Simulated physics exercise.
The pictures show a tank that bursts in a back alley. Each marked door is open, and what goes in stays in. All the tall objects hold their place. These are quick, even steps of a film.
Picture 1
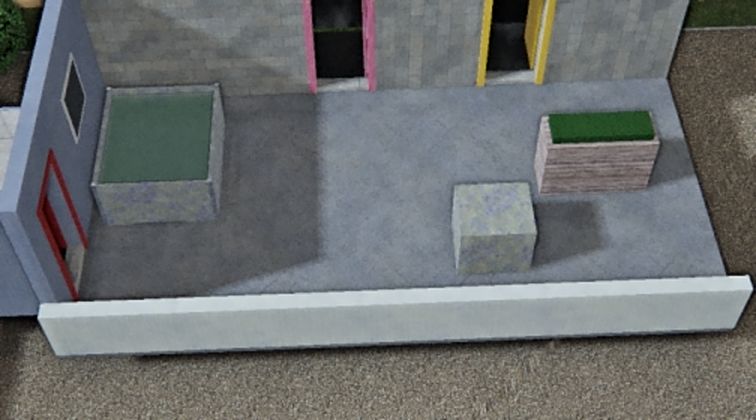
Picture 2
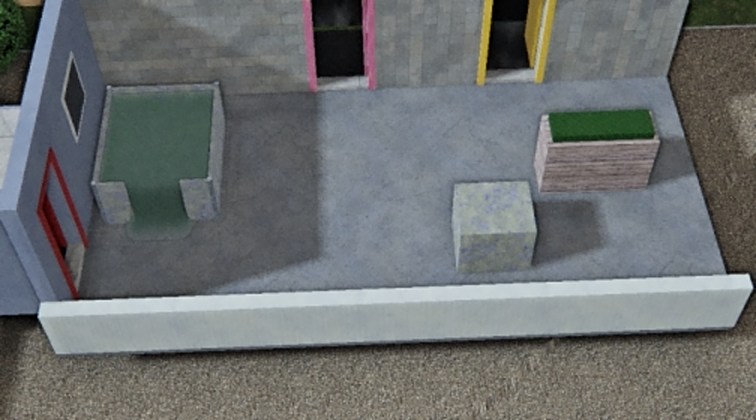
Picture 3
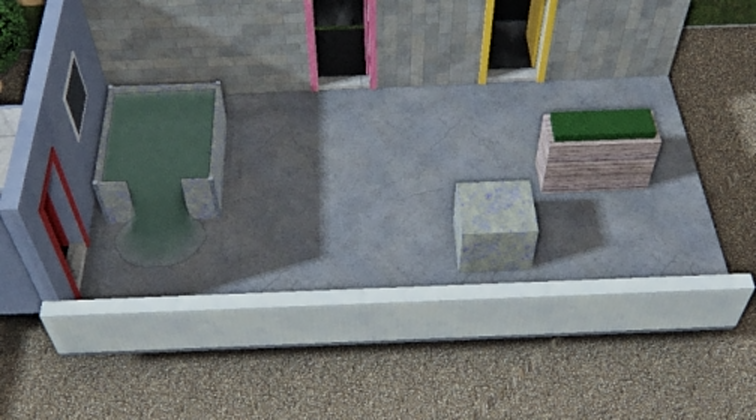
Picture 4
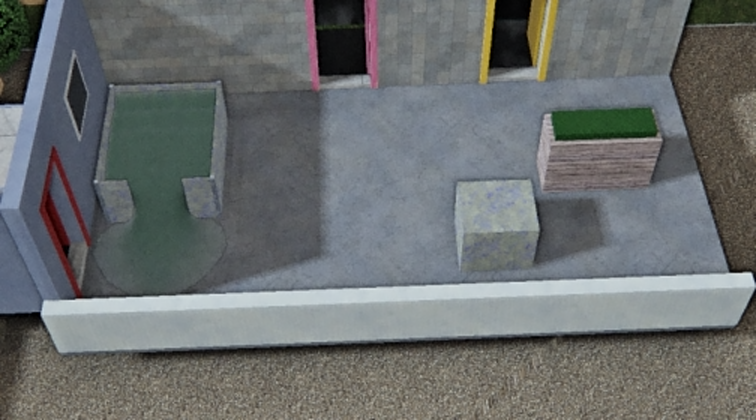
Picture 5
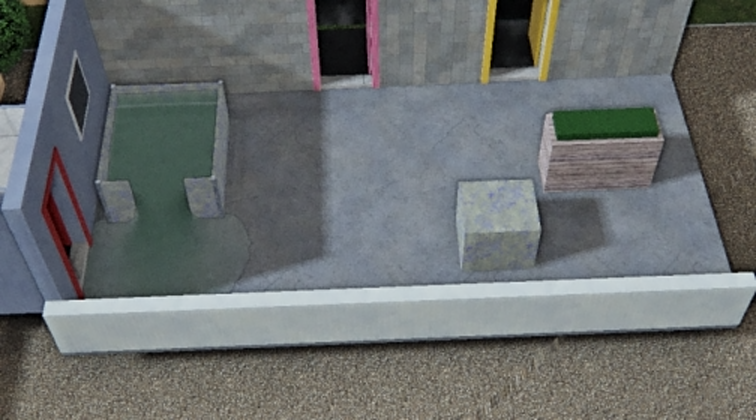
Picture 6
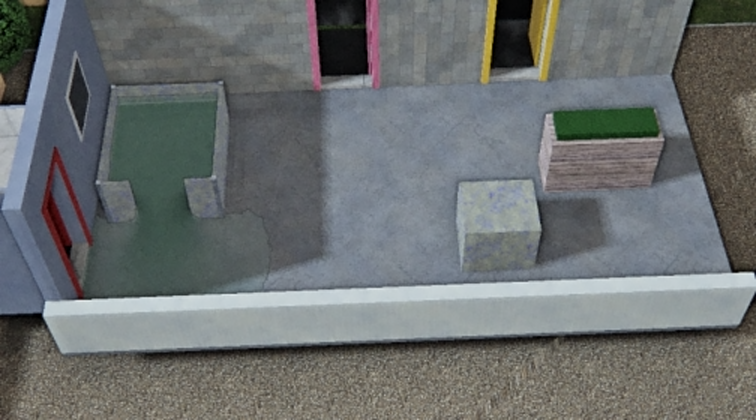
Greenish water pouring through a gap in the front of a stone tank, spreading across a grey paved alley beside still blocks.
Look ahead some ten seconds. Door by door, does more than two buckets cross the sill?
In the end: The yellow door holds within the limit; the pink door holds within the limit; the red door floods.
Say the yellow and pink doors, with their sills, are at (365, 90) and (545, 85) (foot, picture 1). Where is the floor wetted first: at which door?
First comes the red one.
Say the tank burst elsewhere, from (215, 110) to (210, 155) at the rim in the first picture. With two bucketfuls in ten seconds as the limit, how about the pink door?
My reading: Pink passes that mark.
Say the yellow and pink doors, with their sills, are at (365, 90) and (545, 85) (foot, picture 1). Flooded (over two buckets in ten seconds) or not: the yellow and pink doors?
The yellow one holds, the pink one is under.
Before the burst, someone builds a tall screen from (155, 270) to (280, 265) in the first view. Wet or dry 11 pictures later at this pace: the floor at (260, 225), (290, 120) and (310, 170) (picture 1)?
In that order: Covered, not flooded, wet.
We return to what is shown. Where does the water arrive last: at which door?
I say the pink-painted one.
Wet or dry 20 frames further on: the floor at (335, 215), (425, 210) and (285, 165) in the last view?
In that order: Flooded, wet, clear.
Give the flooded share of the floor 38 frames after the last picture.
About 80 per cent.
A moment on, water covers 15 % of the floor; the yellow door not reached, the pink door not reached, the red door under two buckets in.
Next, water covers 25 % of the floor; the yellow door not reached, the pink door not reached, the red door over two buckets in.
Then, water covers 45 % of the floor; the yellow door not reached, the pink door not reached, the red door far over two buckets in.
Later, water covers 80 % of the floor; the yellow door wet at the sill, nothing in, the pink door wet at the sill, nothing in, the red door far over two buckets in.
In the end, water covers 100 % of the floor; the yellow door wet at the sill, nothing in, the pink door under two buckets in, the red door far over two buckets in.
